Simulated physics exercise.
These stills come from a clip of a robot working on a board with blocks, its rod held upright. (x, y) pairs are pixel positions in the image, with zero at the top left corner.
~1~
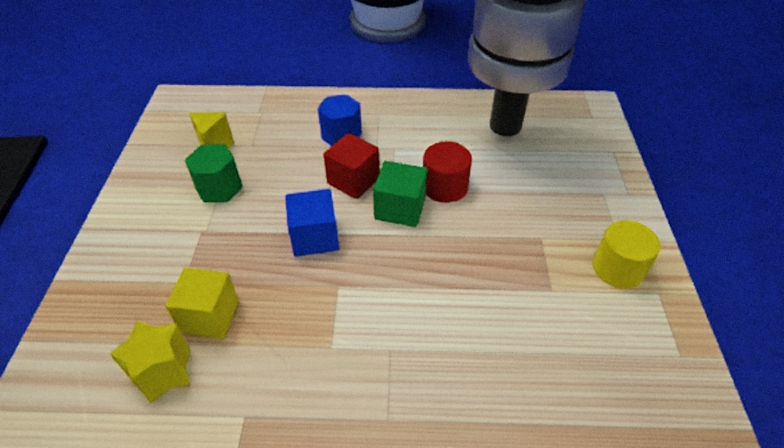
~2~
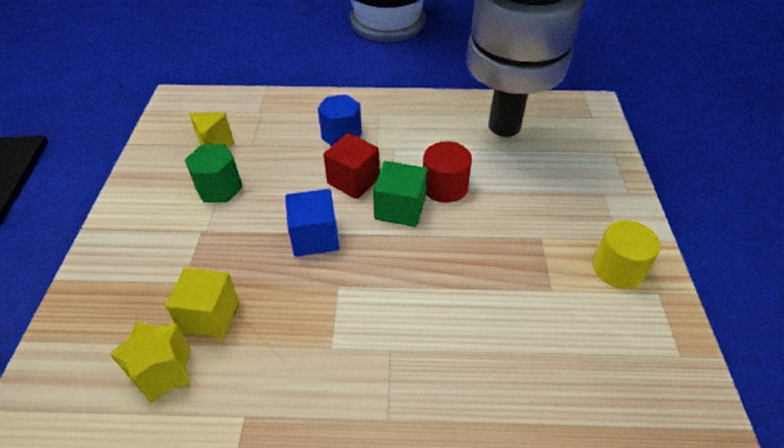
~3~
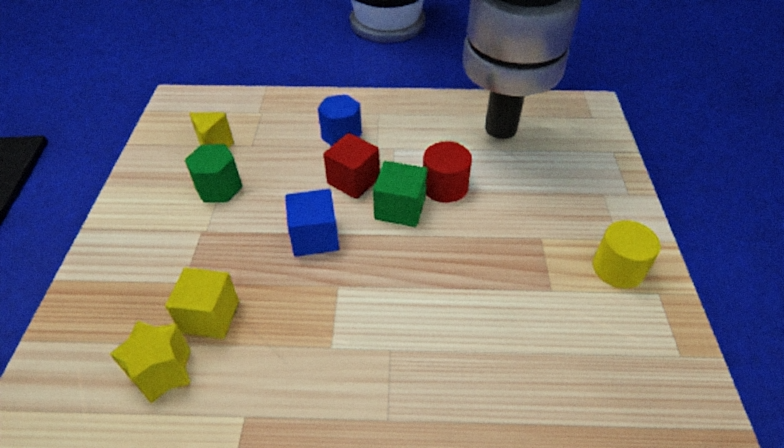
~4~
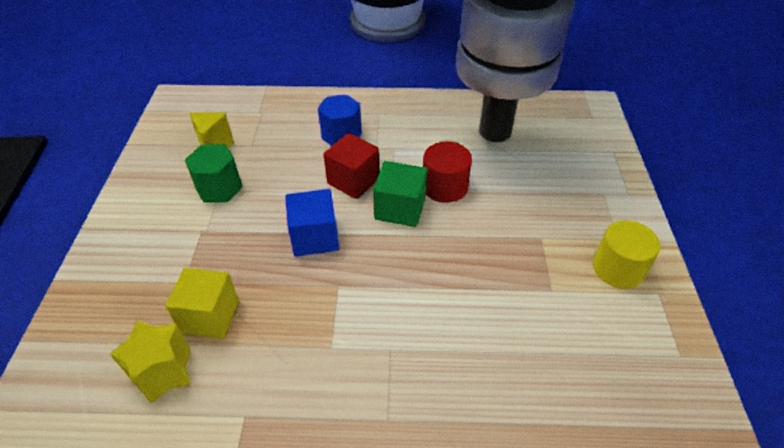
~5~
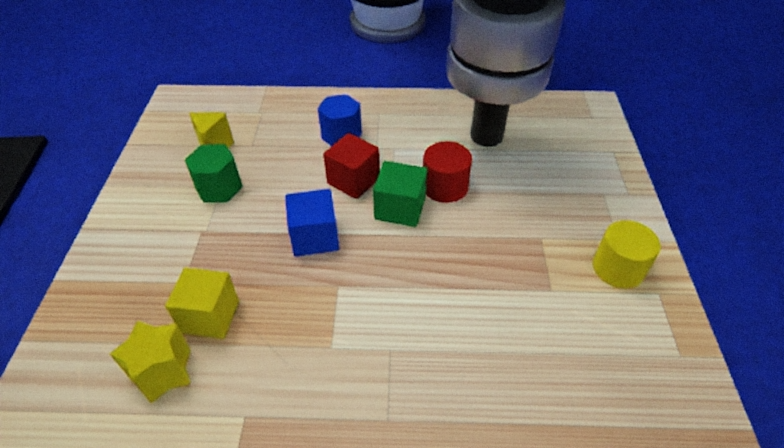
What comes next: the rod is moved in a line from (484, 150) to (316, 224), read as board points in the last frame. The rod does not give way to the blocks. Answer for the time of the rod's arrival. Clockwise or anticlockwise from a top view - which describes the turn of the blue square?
My answer: Anticlockwise.
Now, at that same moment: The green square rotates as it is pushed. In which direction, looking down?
Looking down, my answer is that the green square rotates clockwise.
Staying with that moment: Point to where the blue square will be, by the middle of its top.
Expect it around (286, 226).
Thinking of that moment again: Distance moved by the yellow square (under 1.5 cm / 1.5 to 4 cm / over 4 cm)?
It will move less than 1.5 cm.
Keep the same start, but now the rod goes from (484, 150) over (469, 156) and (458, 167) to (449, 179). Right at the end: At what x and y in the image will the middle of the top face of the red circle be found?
Its top middle is near (439, 177).
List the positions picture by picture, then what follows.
The first frame shows tip of the rod at (505, 126), middles of tops, yellow square at (197, 289), blue square at (310, 207), red square at (351, 150), green square at (401, 178), red circle at (448, 156).
The second frame shows rod at (504, 127), nothing pushed.
The third frame shows rod at (501, 129), nothing pushed.
The fourth frame shows rod at (495, 132), nothing pushed.
The fifth frame shows rod at (487, 136), yellow square at (197, 289), blue square at (310, 207), red square at (351, 150), green square at (401, 178), red circle at (448, 156).
On the path given first. One third of the way, rod at (434, 160); green square at (395, 189), turned 40° clockwise; red circle at (437, 172).
Two thirds of the way, rod at (377, 184); red square at (348, 150); green square at (391, 195), turned 55° clockwise; red circle at (435, 179).
At the end, rod at (314, 211); yellow square unmoved; blue square at (286, 226), turned 30° anticlockwise; red square at (343, 150), turned 20° clockwise; green square at (390, 197), turned 45° clockwise; red circle at (435, 179).
